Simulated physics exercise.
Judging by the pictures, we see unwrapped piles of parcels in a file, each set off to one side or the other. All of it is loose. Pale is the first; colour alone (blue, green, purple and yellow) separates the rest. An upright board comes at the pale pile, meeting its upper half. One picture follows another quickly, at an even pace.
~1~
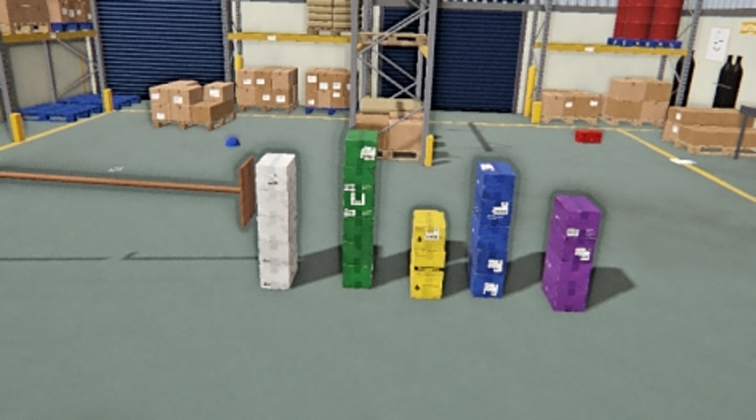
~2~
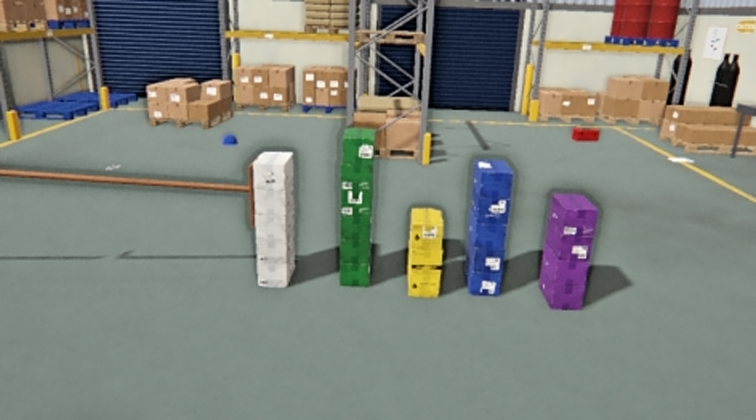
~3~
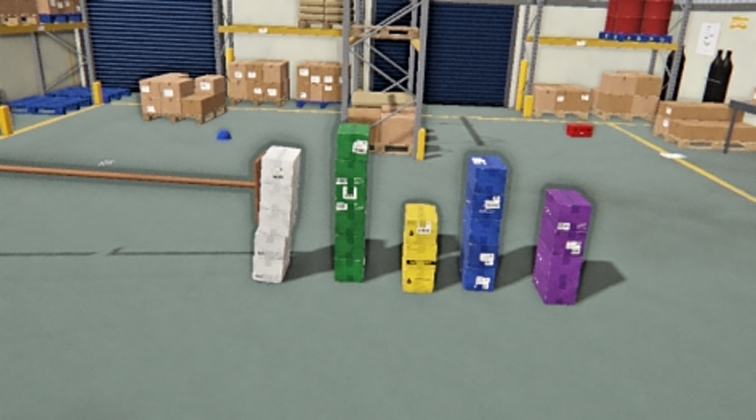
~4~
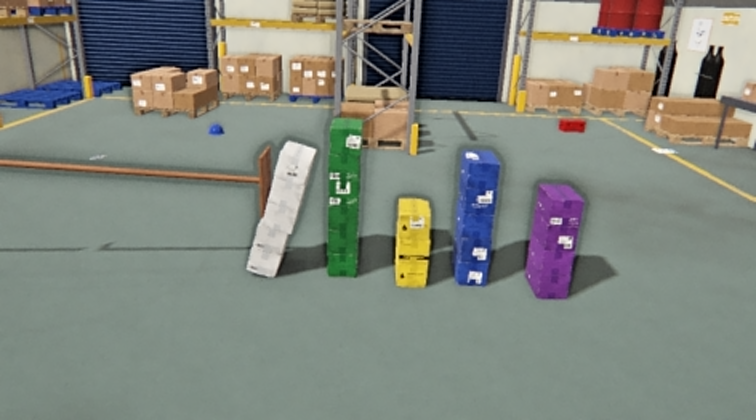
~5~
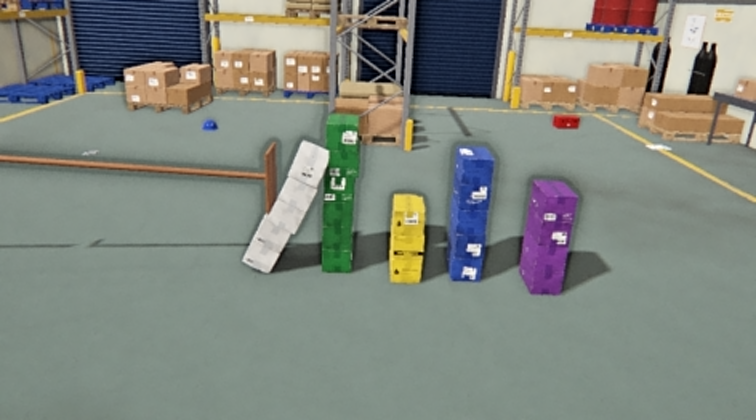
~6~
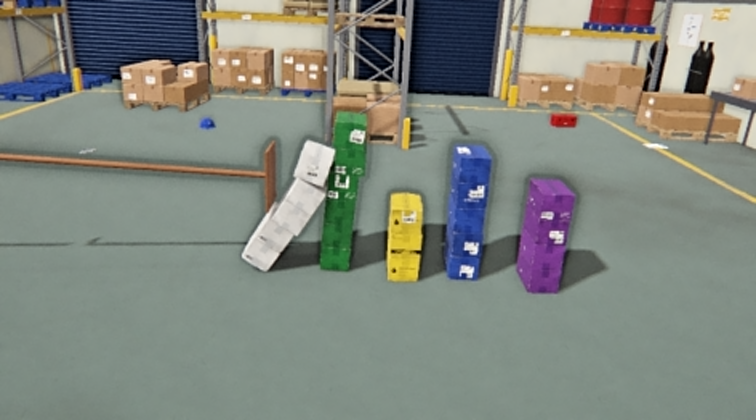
A board pushes the white stack rightward until it leans against the green stack, tilting it slightly.
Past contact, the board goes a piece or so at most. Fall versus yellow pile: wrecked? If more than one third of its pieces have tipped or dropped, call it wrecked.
Yes.
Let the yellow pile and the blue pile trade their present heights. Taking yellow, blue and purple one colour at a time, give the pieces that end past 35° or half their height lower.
Yellow: 5, blue: 2, purple: 4.
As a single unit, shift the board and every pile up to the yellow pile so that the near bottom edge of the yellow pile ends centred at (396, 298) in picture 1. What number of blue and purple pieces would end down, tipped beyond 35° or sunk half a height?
Blue: 5; purple: 4.
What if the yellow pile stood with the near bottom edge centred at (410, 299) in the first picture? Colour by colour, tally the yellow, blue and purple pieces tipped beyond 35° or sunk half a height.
Colour by colour, I'd say yellow 3, blue 5 and purple 4.
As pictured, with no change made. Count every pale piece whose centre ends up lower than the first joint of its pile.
Total: 2.
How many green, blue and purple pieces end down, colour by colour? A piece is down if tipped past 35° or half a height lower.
Once everything settles, the down count is green 6, blue 5 and purple 4.
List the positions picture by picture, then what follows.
In the first frame (pixels give the middle of a visible side; the camera pans a little), board (241, 191) not yet touching; top yellow parcel (430, 239); top green parcel (361, 153); none of the others has stirred.
Board (250, 189) not yet touching; top yellow parcel (427, 238), in the second frame.
Board (256, 185) pushing, top of the pale pile leaning barely; top yellow parcel (422, 233); none of the others has stirred, in the third frame.
Board (261, 181) pushing, top of the pale pile leaning clearly; top yellow parcel (415, 228); none of the others has stirred, in the fourth frame.
Board (267, 177) pushing, top of the pale pile leaning clearly; top yellow parcel (409, 224); one has shifted, in the fifth frame.
Board (266, 175) stopped, top of the pale pile leaning clearly; top yellow parcel (406, 222); top green parcel (350, 136) tilted barely; steepest lean, the parcel at (342, 188); movement in 6 of them, in the sixth frame.
Shortly afterwards, 5 of the pale pile down; none of the 3 yellow parcels down (4 of 18 in all colours); top yellow parcel tilted a little; top green parcel tilted steeply, about its own height lower.
Next, 5 of the pale pile down; 3 of the 3 yellow parcels down (18 of 18 in all colours); top yellow parcel tilted steeply, half its height lower; top purple parcel tilted steeply, about its own height lower.
In the end, 5 of the pale pile down; 3 of the 3 yellow parcels down (18 of 18 in all colours); top yellow parcel tilted steeply, half its height lower; top blue parcel upside down. From the last view, middles, top yellow parcel near (467, 232), top blue parcel near (655, 251).
